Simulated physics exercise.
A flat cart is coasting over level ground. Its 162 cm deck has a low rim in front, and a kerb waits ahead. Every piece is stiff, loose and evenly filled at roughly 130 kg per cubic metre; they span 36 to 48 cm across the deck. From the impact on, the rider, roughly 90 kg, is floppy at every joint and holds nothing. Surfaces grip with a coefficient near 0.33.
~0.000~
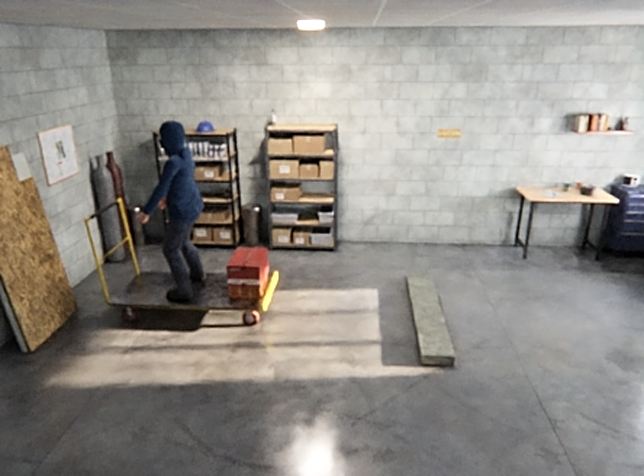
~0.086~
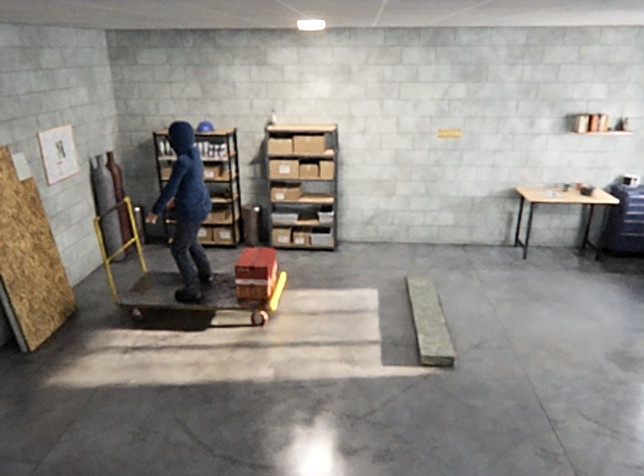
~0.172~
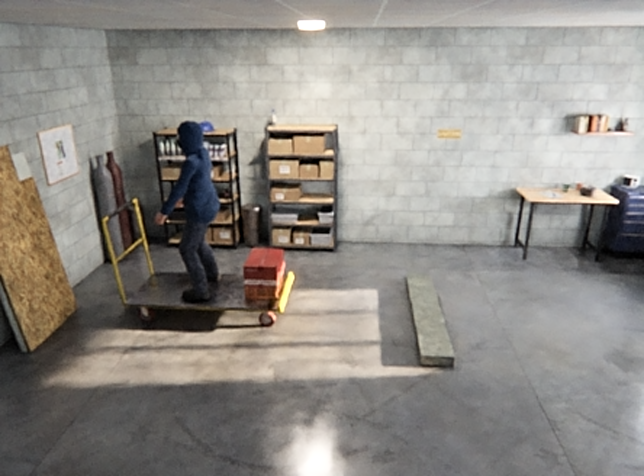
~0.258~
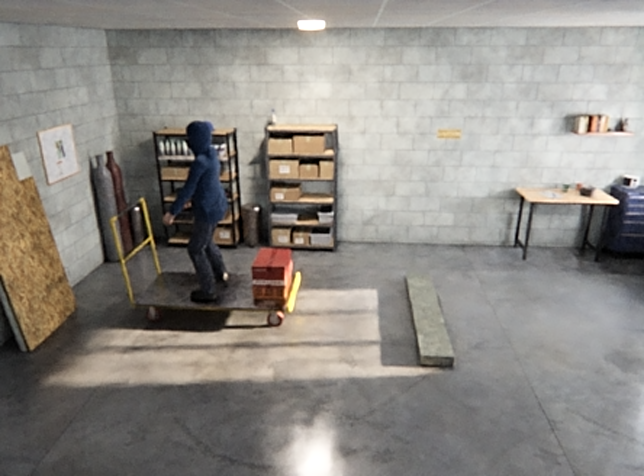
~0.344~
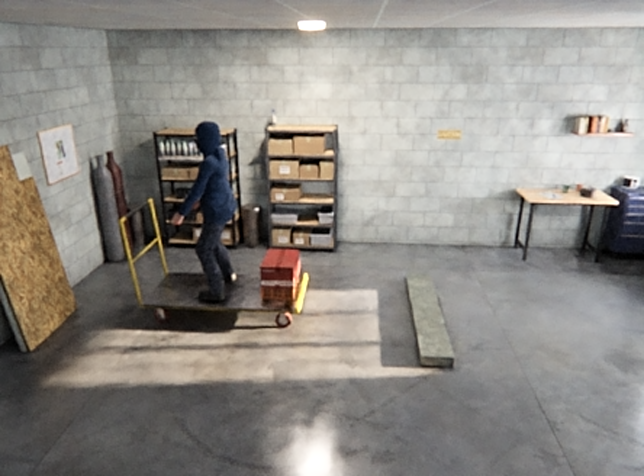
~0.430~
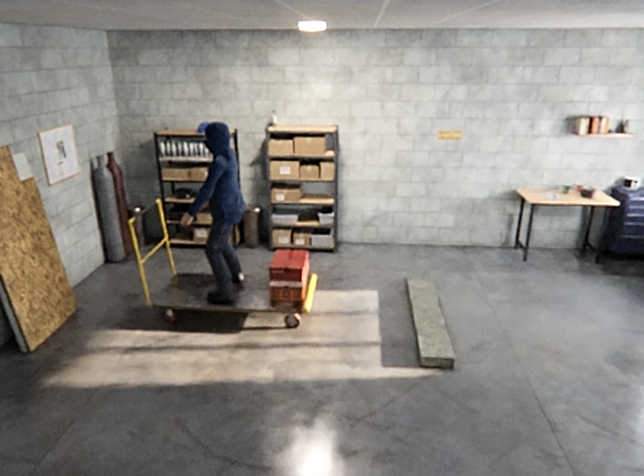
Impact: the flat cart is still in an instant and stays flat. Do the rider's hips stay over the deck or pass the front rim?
At this pace the rider's hips stay over the deck.
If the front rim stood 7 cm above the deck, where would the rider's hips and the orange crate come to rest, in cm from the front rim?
In that case hips 50 behind, orange 20 behind.
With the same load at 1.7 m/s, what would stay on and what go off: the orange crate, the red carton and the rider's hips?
Then orange on, red off, hips off.
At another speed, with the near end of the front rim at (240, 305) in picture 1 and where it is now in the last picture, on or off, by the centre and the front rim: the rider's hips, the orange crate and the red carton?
In that case hips off, orange on, red off.
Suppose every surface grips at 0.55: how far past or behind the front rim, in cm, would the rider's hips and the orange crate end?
Then hips 50 behind, orange 20 behind.
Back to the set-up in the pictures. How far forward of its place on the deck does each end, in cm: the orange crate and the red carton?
About: Orange 5, red 95.
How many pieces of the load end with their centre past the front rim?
1 of them.
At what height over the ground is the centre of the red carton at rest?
About 15 cm.
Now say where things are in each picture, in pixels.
The first frame shows hips (185, 206), red carton (249, 267), rim corner (263, 309); 0 cm covered, 162 to go.
The second frame shows hips (194, 206), red carton (257, 268), rim corner (272, 309); 9 cm covered, 154 to go.
The third frame shows hips (202, 206), red carton (265, 268), rim corner (280, 309); 18 cm covered, 145 to go.
The fourth frame shows hips (210, 206), red carton (273, 268), rim corner (289, 309); 27 cm covered, 136 to go.
The fifth frame shows hips (219, 207), red carton (281, 269), rim corner (297, 310); 36 cm covered, 127 to go.
The sixth frame shows hips (228, 207), red carton (290, 270), rim corner (307, 311); 44 cm covered, 118 to go. Speed about 1.0 m/s.
After 1.57 s the deck stops.
After 1.82 s the rider's hips are 58 cm behind the rim, near (370, 234) in the last picture's view.
After 2.12 s the rider's hips are 52 cm behind the rim, near (374, 283) in the last picture's view.
After 2.57 s the rider's hips are 50 cm behind the rim, near (375, 282) in the last picture's view.
When all is still (3.7 s), past the rim, red carton; behind it, orange crate and the rider's hips.
